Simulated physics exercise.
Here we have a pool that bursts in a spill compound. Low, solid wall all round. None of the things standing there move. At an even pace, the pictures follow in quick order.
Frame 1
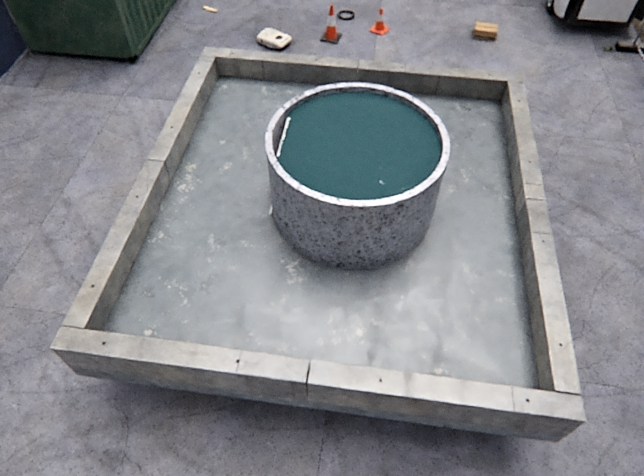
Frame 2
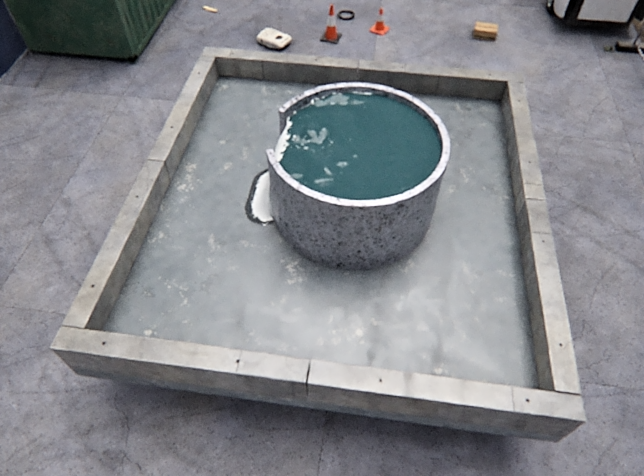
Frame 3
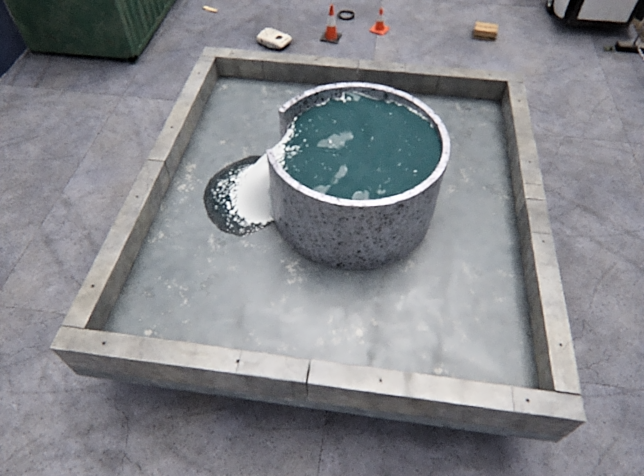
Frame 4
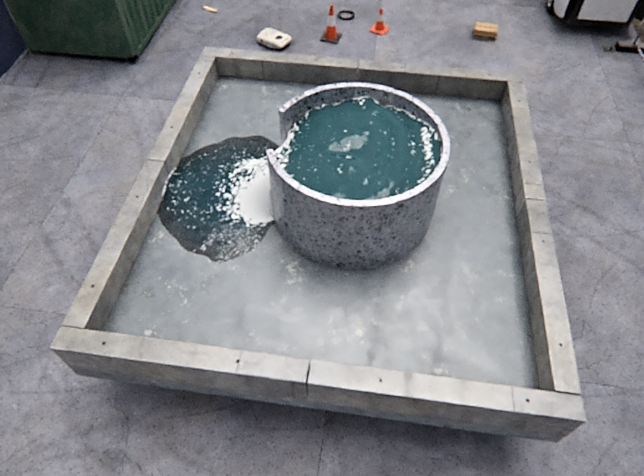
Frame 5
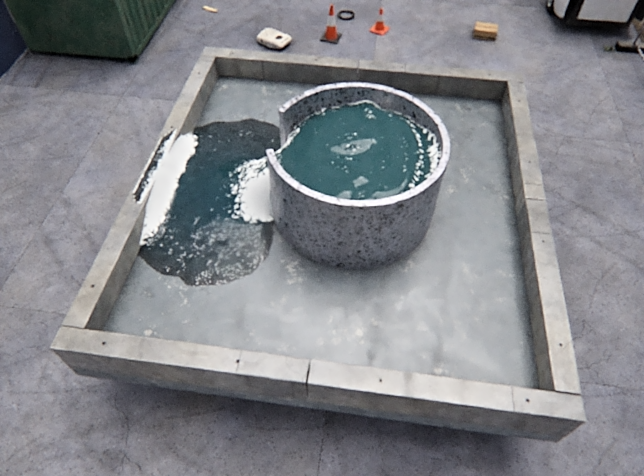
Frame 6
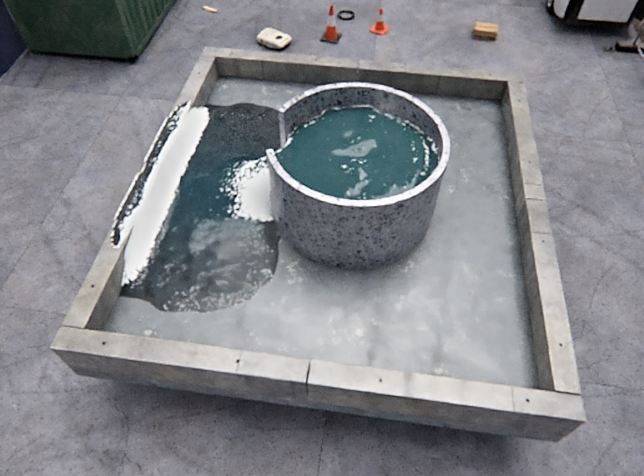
The clip opens on a round speckled tank of dark teal water, whole and still inside a square walled enclosure. A gap appears in its left side and white, foaming water pours out, spreading across the pale floor in a widening dark patch, then striking the left wall and splashing along and over it.
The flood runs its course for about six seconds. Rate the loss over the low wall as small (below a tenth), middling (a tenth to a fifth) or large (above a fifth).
Small.
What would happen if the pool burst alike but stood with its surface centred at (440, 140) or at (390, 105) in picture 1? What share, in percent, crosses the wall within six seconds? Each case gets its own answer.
First case around 2 percent, second around 6 percent.
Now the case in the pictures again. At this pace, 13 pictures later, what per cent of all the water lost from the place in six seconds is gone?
Log: Around 90 %, estimated.
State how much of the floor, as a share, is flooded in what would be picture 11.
I reckon around 35 %.
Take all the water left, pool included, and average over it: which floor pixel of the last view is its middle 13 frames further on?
About (291, 196).
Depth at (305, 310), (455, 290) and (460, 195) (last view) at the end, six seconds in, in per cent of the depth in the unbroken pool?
Some 6, 14 and 20 in a hundred.
A moment on, water covers 30 % of the floor; the low wall has let 0 % over.
Next, water covers 35 % of the floor; the low wall has let 2 % over.
Then, water covers 65 % of the floor; the low wall has let 7 % over.
Later, water covers 85 % of the floor; the low wall has let 7 % over.
In the end, water covers 85 % of the floor; the low wall has let 7 % over.
